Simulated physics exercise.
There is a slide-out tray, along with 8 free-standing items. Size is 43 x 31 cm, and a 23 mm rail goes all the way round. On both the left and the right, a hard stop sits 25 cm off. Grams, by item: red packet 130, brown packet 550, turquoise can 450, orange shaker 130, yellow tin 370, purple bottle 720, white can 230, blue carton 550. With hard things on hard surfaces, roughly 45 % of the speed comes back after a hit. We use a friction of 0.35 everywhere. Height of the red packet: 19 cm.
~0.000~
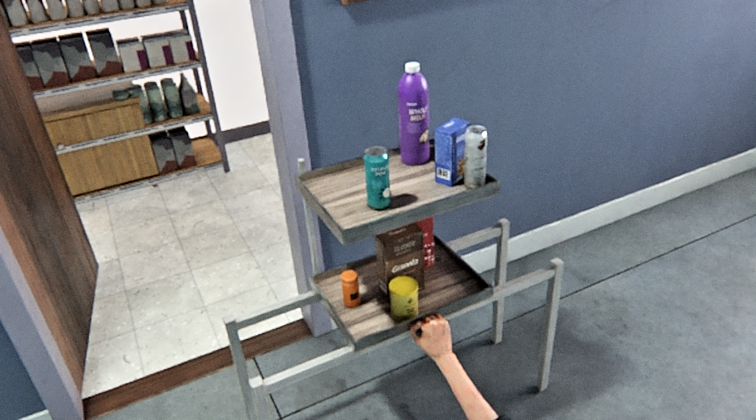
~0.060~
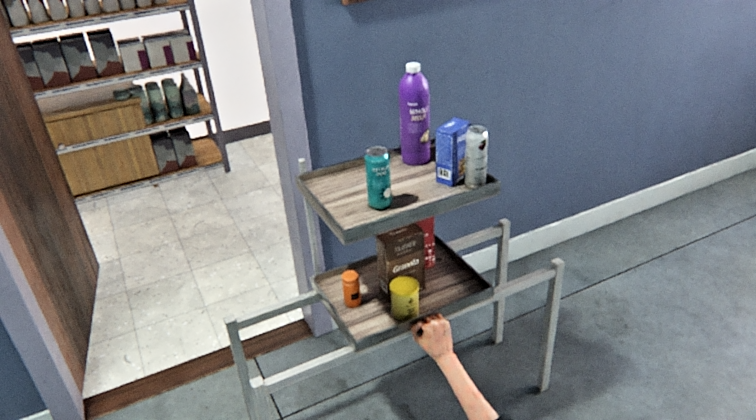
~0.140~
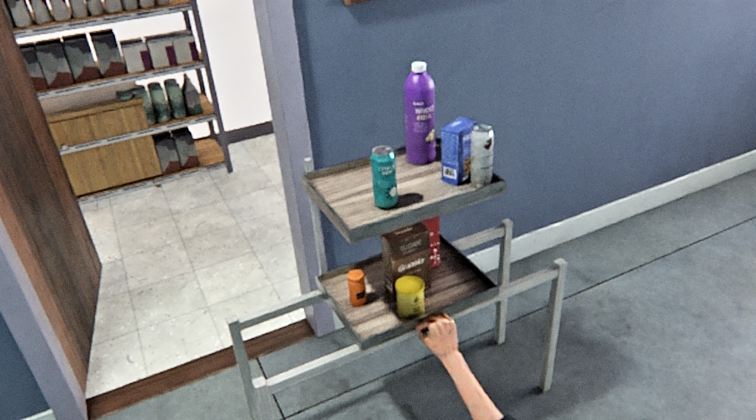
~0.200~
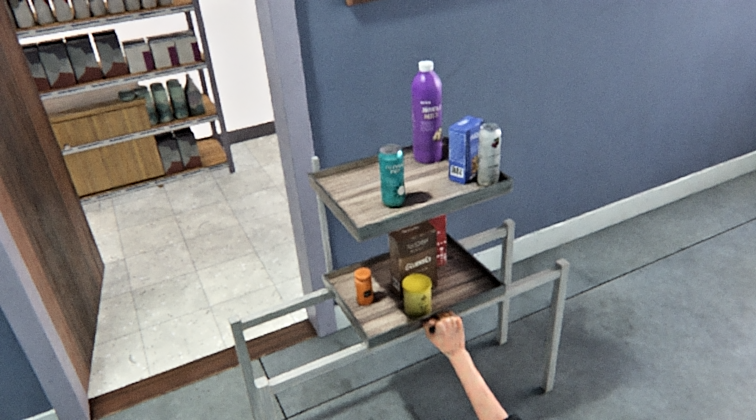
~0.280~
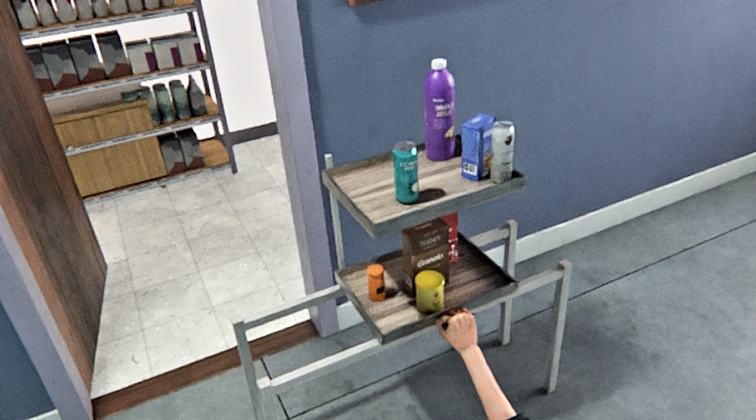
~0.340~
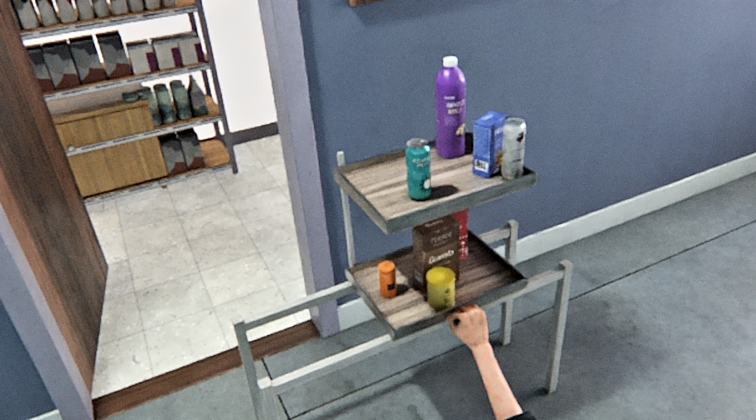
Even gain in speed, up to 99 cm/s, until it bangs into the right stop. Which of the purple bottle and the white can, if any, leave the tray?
The purple bottle exits the tray, the white can exits the tray.
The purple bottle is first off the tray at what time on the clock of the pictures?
Somewhere about 0.7 s.
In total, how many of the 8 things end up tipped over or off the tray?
It adds up to 3.
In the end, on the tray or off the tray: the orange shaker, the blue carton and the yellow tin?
The orange shaker ends on the tray; the blue carton finishes off the tray; the yellow tin is still on the tray.
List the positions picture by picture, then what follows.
The first picture shows tray midway; purple bottle (414, 114); white can (475, 159).
The second picture shows tray midway; turquoise can (378, 179); orange shaker (351, 289).
The third picture shows tray 1 cm right; yellow tin (410, 298); blue carton (459, 151).
The fourth picture shows tray 3 cm right; brown packet (414, 261).
The fifth picture shows tray 6 cm right; turquoise can (406, 174); orange shaker (377, 283).
The sixth picture shows tray 9 cm right; purple bottle (450, 108); white can (513, 151).
After 0.84 s, tray 25 cm right; purple bottle and white can now off the tray; blue carton leaning 51°; yellow tin slid 13 cm.
After 1.24 s, tray 25 cm right; blue carton now off the tray; yellow tin slid 13 cm; brown packet slid 13 cm.
At rest (1.6 s), off the tray, purple bottle, white can and blue carton; not toppled but over 5 cm from the start, red packet, brown packet, turquoise can, orange shaker and yellow tin.
